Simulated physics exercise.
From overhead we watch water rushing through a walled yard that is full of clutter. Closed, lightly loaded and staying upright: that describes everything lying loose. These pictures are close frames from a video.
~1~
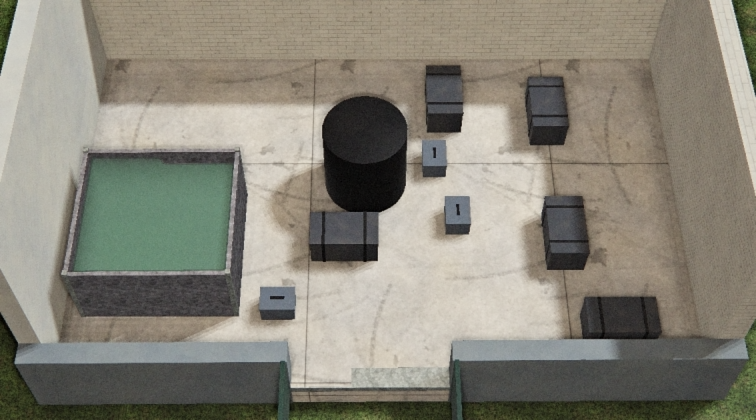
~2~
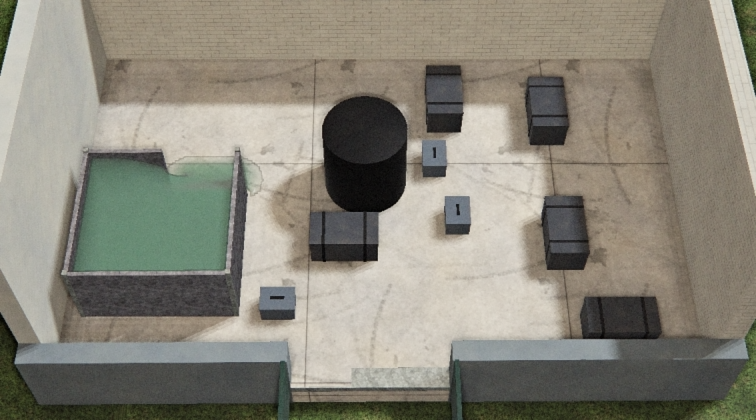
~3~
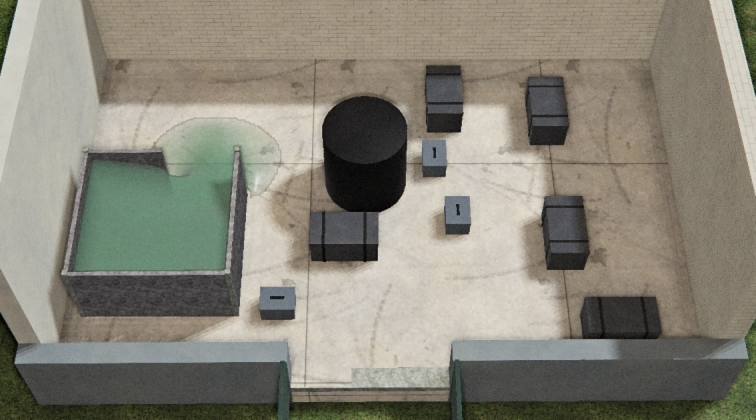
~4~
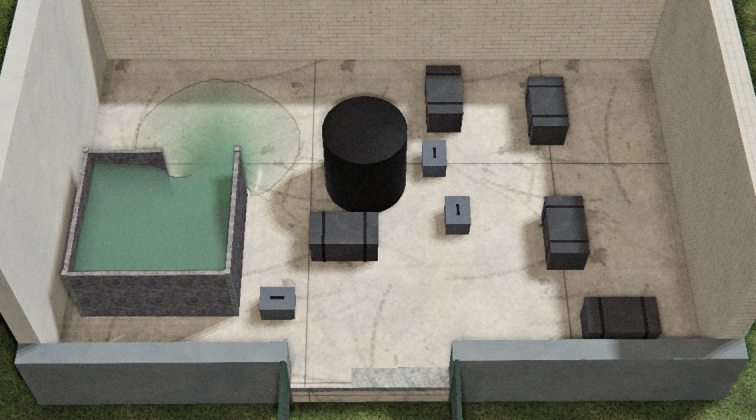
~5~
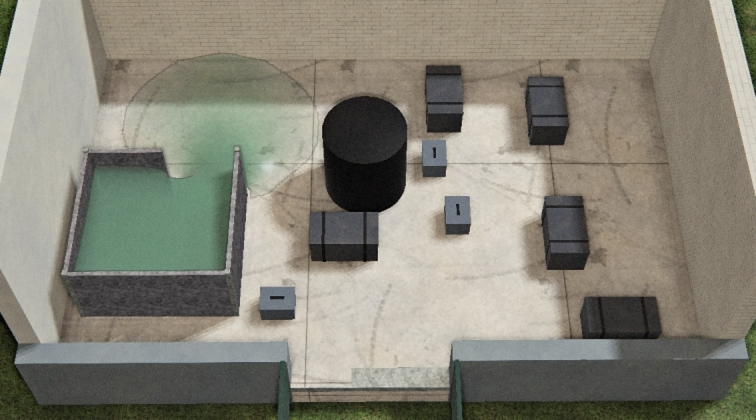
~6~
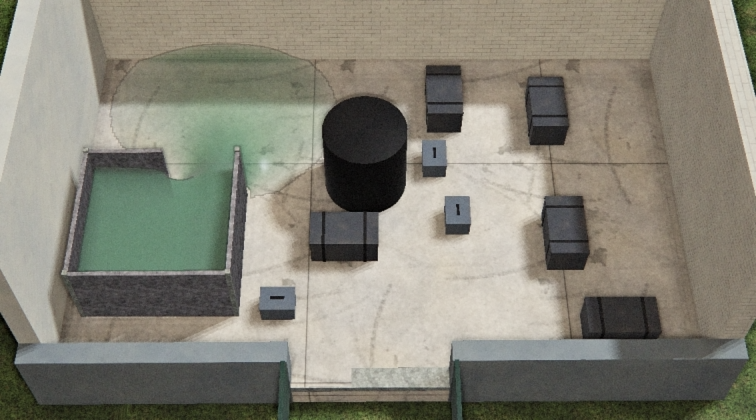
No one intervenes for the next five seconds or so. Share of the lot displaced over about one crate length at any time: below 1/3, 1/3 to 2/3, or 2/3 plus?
Low band.
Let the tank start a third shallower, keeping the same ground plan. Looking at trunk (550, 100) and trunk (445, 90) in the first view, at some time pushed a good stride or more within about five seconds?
So the first made it that far, and the second made it that far.
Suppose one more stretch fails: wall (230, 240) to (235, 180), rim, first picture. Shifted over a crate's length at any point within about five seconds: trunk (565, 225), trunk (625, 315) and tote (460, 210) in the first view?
First covers that distance, second covers that distance, third covers that distance.
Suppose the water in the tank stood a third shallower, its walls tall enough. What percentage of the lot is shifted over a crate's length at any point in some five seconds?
20 per cent or so.
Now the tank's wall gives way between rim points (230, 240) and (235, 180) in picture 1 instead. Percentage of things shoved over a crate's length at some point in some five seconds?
Near 60 in a hundred.
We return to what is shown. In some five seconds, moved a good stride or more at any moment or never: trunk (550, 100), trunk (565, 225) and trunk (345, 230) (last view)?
First displaced that much, second under that distance, third under that distance.
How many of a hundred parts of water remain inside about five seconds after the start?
About 100 percent.
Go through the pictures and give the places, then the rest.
The first picture shows a trunk at (623, 314), on the bottom; a trunk at (344, 228) rests on the ground; 0 of 8 have shifted.
The second picture shows a trunk at (623, 314) rests on the ground; a trunk at (344, 228) rests on the ground; 0 of 8 have shifted.
The third picture shows a trunk at (623, 314) rests on the ground; a trunk at (344, 228), on the bottom; 0 of 8 have shifted.
The fourth picture shows a trunk at (623, 314) rests on the ground; a trunk at (344, 228) rests on the ground; 0 of 8 have shifted.
The fifth picture shows a trunk at (623, 314), on the bottom; a trunk at (344, 228), on the bottom; 0 of 8 have shifted.
The sixth picture shows a trunk at (623, 314), on the bottom; a trunk at (344, 228), on the bottom; 0 of 8 have shifted.
A moment on, 0 of 8 are well off their spots; 0 afloat.
Next, 0 of 8 are well off their spots; 0 afloat.
Later, 2 of 8 are well off their spots; 0 afloat.
In the end, 2 of 8 are well off their spots, and 2 have been at some point; 1 afloat.
